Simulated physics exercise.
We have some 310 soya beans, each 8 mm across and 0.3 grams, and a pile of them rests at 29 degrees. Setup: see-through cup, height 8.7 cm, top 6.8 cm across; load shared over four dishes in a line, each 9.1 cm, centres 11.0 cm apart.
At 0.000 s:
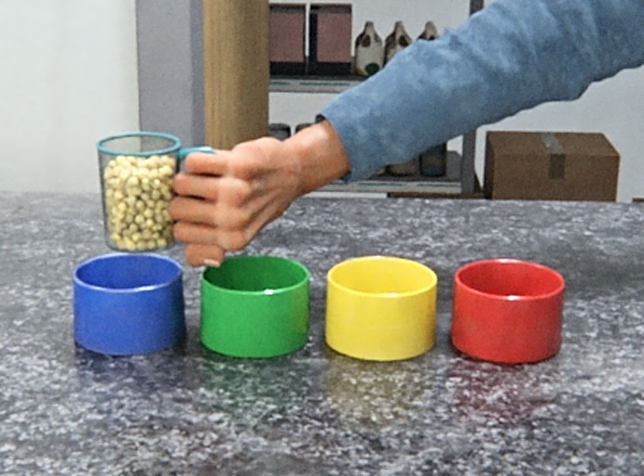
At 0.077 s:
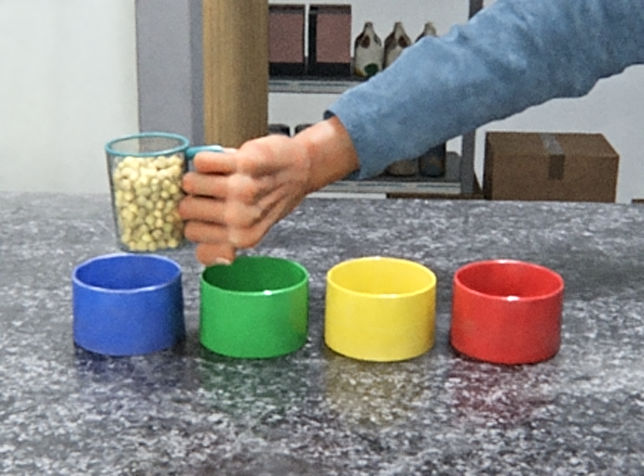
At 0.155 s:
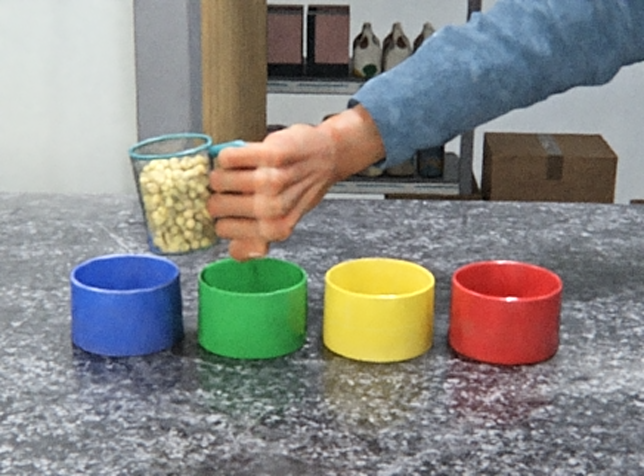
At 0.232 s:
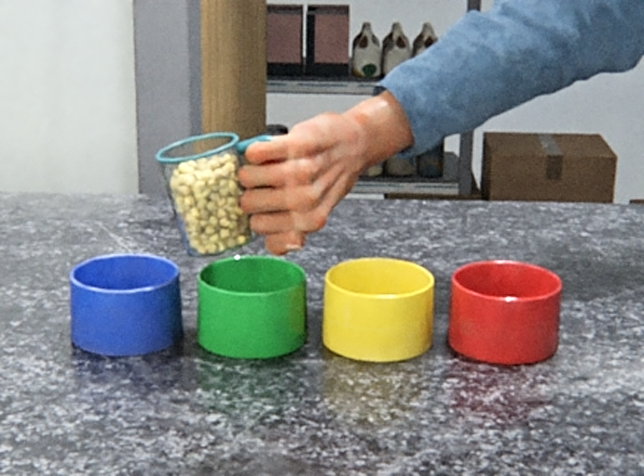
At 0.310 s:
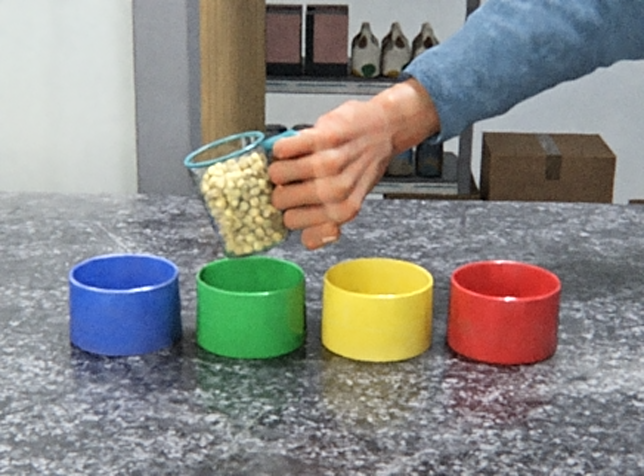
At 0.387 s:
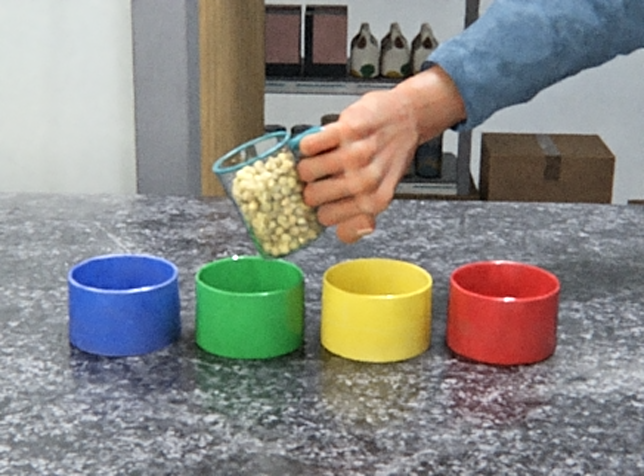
Hand in a blue sleeve moving a clear cup of pale beans rightward above blue and green dishes, gradually tilting it left.
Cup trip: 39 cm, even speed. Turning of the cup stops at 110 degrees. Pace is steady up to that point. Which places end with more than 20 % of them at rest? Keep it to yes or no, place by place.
Place by place: Red yes, blue no, green no, yellow no, counter no.
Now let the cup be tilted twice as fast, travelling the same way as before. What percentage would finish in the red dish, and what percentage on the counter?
I'd say red ends at 50 while the counter ends at 10.
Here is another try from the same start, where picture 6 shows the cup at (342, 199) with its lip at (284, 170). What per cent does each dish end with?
You'd end up with red at 100, blue at 0, green at 0 and yellow at 0.
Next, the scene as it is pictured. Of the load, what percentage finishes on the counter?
Around 0 percent, I'd guess.
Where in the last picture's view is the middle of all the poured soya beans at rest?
(501, 317) or so.
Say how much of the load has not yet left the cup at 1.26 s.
About 100 %.
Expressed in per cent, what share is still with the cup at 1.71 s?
Close to 35 per cent of the load, I'd guess.
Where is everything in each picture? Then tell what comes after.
In the first picture, cup at (141, 194), tilt 0 degrees, lip at (98, 144), moved 0.0 cm; middle of the pieces at (140, 200); blue dish at (128, 272); green dish at (255, 274); yellow dish at (382, 277); red dish at (510, 279).
In the second picture, cup at (150, 194), tilt 2 degrees, lip at (107, 146), moved 0.9 cm; middle of the pieces at (150, 201).
In the third picture, cup at (178, 196), tilt 7 degrees, lip at (130, 151), moved 3.4 cm; middle of the pieces at (178, 202).
In the fourth picture, cup at (210, 196), tilt 13 degrees, lip at (158, 156), moved 6.1 cm; middle of the pieces at (211, 203).
In the fifth picture, cup at (241, 197), tilt 19 degrees, lip at (186, 162), moved 8.9 cm; middle of the pieces at (243, 203).
In the sixth picture, cup at (273, 198), tilt 25 degrees, lip at (215, 168), moved 11.7 cm; middle of the pieces at (275, 204); blue dish at (123, 273); green dish at (250, 276); yellow dish at (378, 278); red dish at (505, 281). Its pace works out near 75 degrees a second; the hand travels 36 cm a second.
After 0.91 s, tilt 65 degrees; cup holds 100 %.
Then, at 1.26 s, tilt 92 degrees; cup holds 100 %.
After 1.71 s, tilt 110 degrees; cup holds 35 %, red 65 %.
In the end, at 2.6 s, red 100 %, blue 0 %, green 0 %, yellow 0 %, counter 0 %.
